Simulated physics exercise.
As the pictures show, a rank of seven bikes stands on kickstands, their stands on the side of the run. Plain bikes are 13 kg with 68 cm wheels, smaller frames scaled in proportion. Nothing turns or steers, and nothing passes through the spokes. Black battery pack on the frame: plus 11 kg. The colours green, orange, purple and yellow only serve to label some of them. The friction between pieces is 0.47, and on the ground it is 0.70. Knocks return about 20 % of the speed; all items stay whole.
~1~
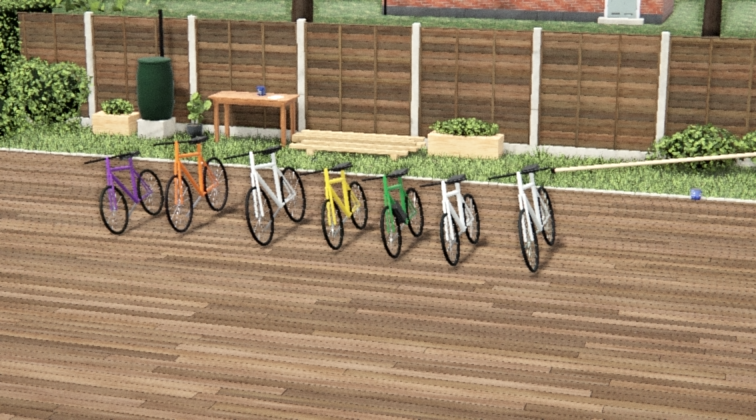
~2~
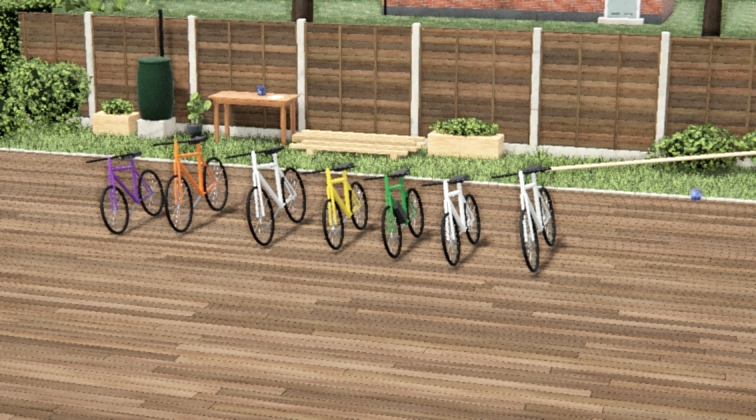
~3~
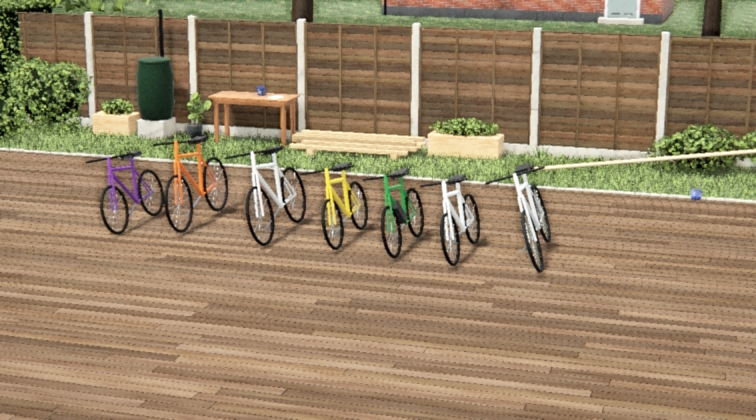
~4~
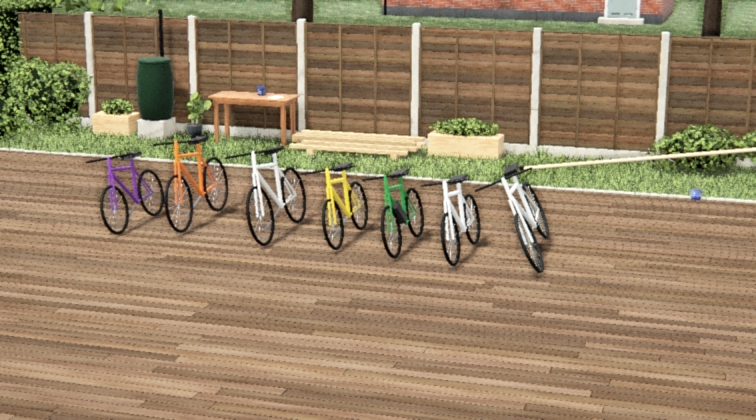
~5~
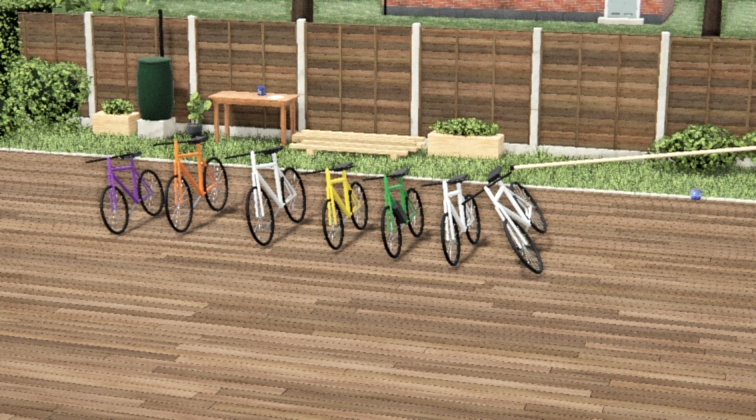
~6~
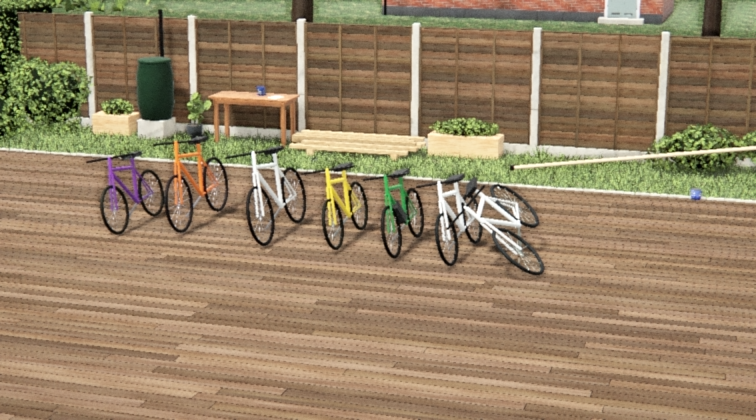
The clip shows seven bicycles standing in a row on wooden decking beside a fence as a long pole pushes the rightmost white one, which leans steadily leftward until it meets the neighbouring white bicycle, tilting that one slightly.
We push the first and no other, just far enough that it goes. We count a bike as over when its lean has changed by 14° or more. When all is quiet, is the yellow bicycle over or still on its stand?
Well, that bicycle ends up over once it is all over.
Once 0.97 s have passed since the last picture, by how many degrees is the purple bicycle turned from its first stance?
I'd put it at roughly 0 degrees away from its starting angle.
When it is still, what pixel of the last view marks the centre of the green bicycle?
Last frame, centre at roughly (359, 221).
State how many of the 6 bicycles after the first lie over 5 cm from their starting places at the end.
Count: 4.
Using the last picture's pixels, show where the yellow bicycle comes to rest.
In the final picture it sits close to (313, 212).
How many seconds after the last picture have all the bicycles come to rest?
At roughly 2.0 seconds.
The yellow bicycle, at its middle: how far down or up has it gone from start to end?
Lower by close to 15 cm.
Then, 0.31 s on from the sixth picture, 1 of the 6 other bicycles over; yellow bicycle unmoved.
Then, 0.97 s on from the sixth picture, 2 of the 6 other bicycles over; yellow bicycle tipped 12°; green bicycle tipped 45°.
Then, 1.75 s on from the sixth picture, 4 of the 6 other bicycles over; yellow bicycle tipped 64°; green bicycle tipped 62°.
Finally, 4 of the 6 other bicycles over; yellow bicycle tipped 64°; green bicycle tipped 62°; purple bicycle unmoved. Two left standing. Seen by the last camera, middles, yellow bicycle near (313, 212), green bicycle near (359, 221).
